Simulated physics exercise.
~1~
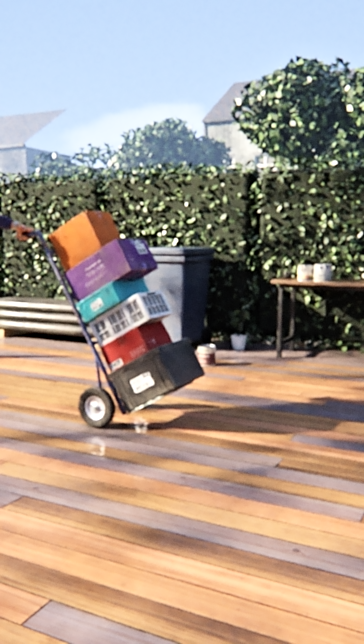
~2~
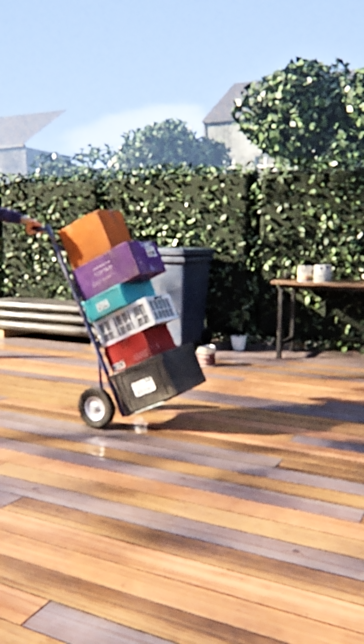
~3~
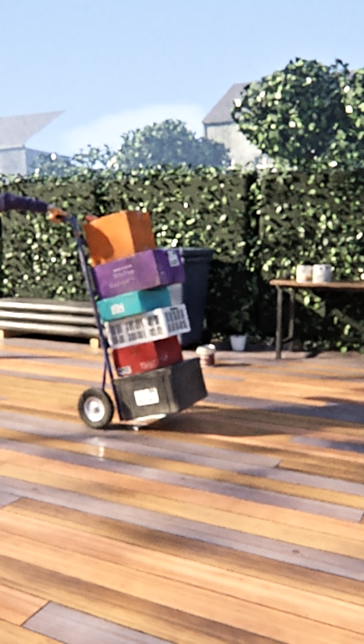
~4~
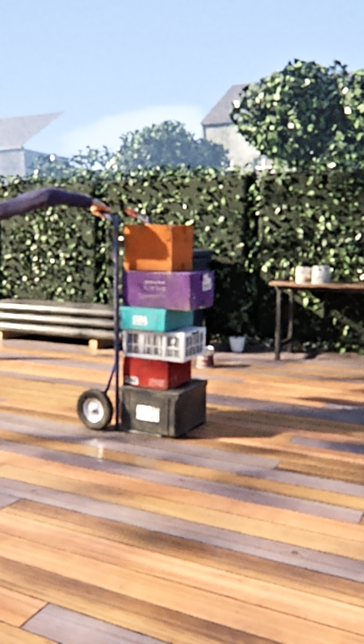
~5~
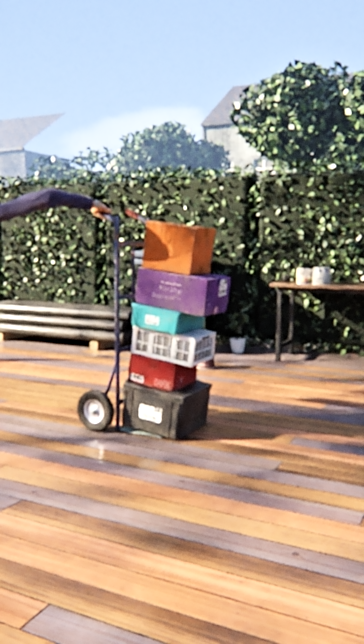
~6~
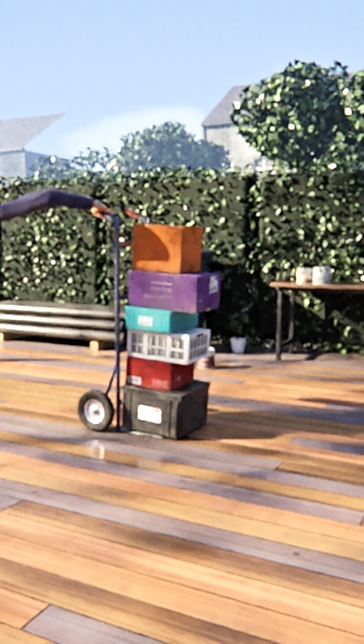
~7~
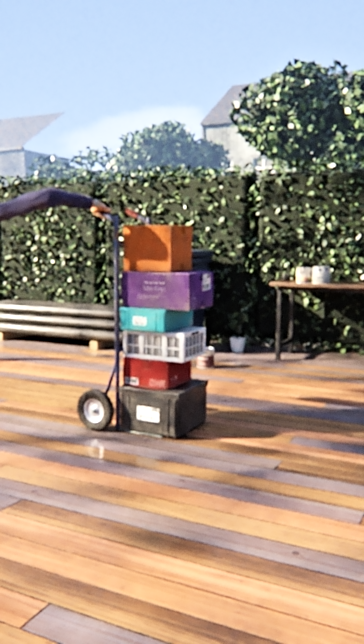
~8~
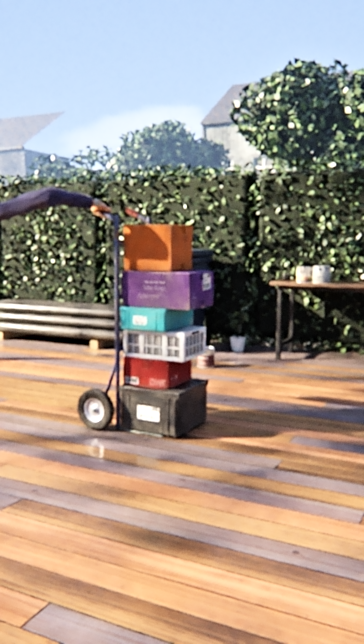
The clip shows a gloved hand swinging a tilted hand truck upright on a wooden deck, its stack of colourful boxes and crates rocking forward past vertical, then settling back, and the truck ends standing still with the whole stack in place and the hand on the handle.
